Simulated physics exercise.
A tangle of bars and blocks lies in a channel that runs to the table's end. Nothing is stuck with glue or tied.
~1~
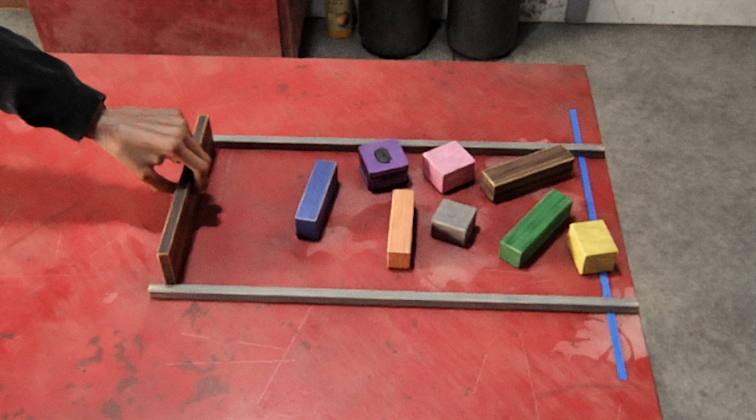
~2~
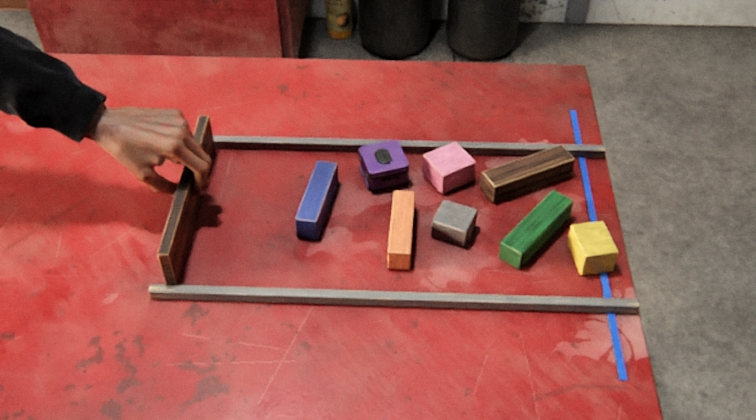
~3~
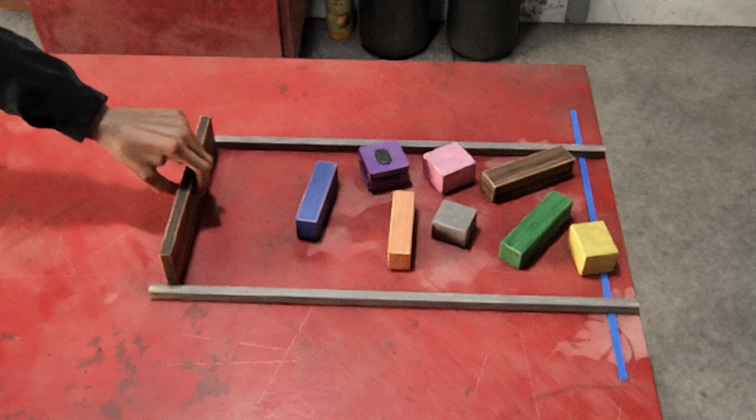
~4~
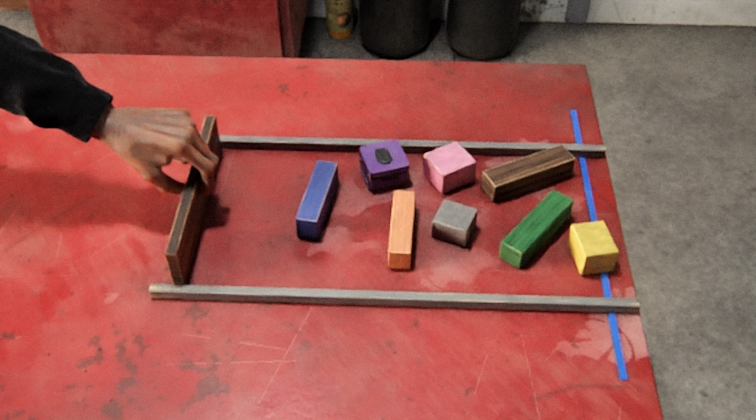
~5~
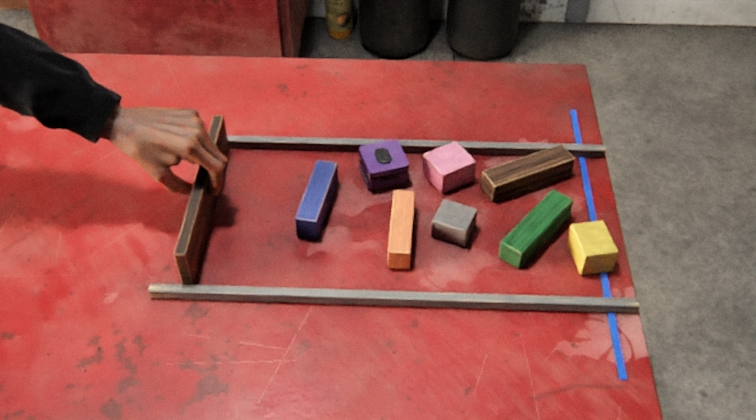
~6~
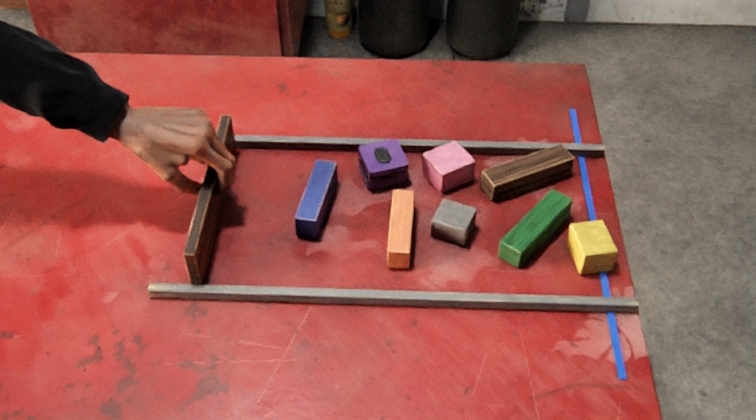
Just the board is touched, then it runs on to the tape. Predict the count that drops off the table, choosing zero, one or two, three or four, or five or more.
Fallen: Five plus.
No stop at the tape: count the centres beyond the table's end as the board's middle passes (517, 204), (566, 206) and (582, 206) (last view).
0, 5 and 5.
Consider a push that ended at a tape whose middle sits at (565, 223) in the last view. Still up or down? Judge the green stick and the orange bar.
Green stick: Is gone, orange bar: Is still there.
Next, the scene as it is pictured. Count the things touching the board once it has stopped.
I count 1 of them.
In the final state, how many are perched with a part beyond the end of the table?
The number would be 0.
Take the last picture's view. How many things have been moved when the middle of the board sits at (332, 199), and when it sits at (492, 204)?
In order, the tallies are 1 and 8.
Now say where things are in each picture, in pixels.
In the first frame, yellow block (592, 247); green stick (536, 228); brown stick (527, 173); board (189, 196); tape (594, 224).
In the second frame, green stick (537, 228); board (189, 196).
In the third frame, brown stick (528, 173); pink block (449, 168).
In the fourth frame, yellow block (592, 248); grey block (455, 223).
In the fifth frame, green stick (537, 228); blue bar (317, 199).
In the sixth frame, yellow block (591, 247); green stick (536, 227); brown stick (527, 172); board (213, 196); tape (594, 224).
Early on, none off yet; yellow block at rest near (591, 247); green stick at rest near (536, 227); brown stick at rest near (527, 172).
A while later, none off yet; yellow block at rest near (591, 247); green stick at rest near (536, 227); brown stick travelled a little near (536, 179).
Further along, none off yet; yellow block travelled about its own width near (636, 264); green stick travelled about its own width near (614, 244); brown stick travelled about its own width near (607, 186).
Finally, the number that fall off is five or more; lost, purple case, orange bar, pink block, grey block, brown stick, green stick and yellow block.
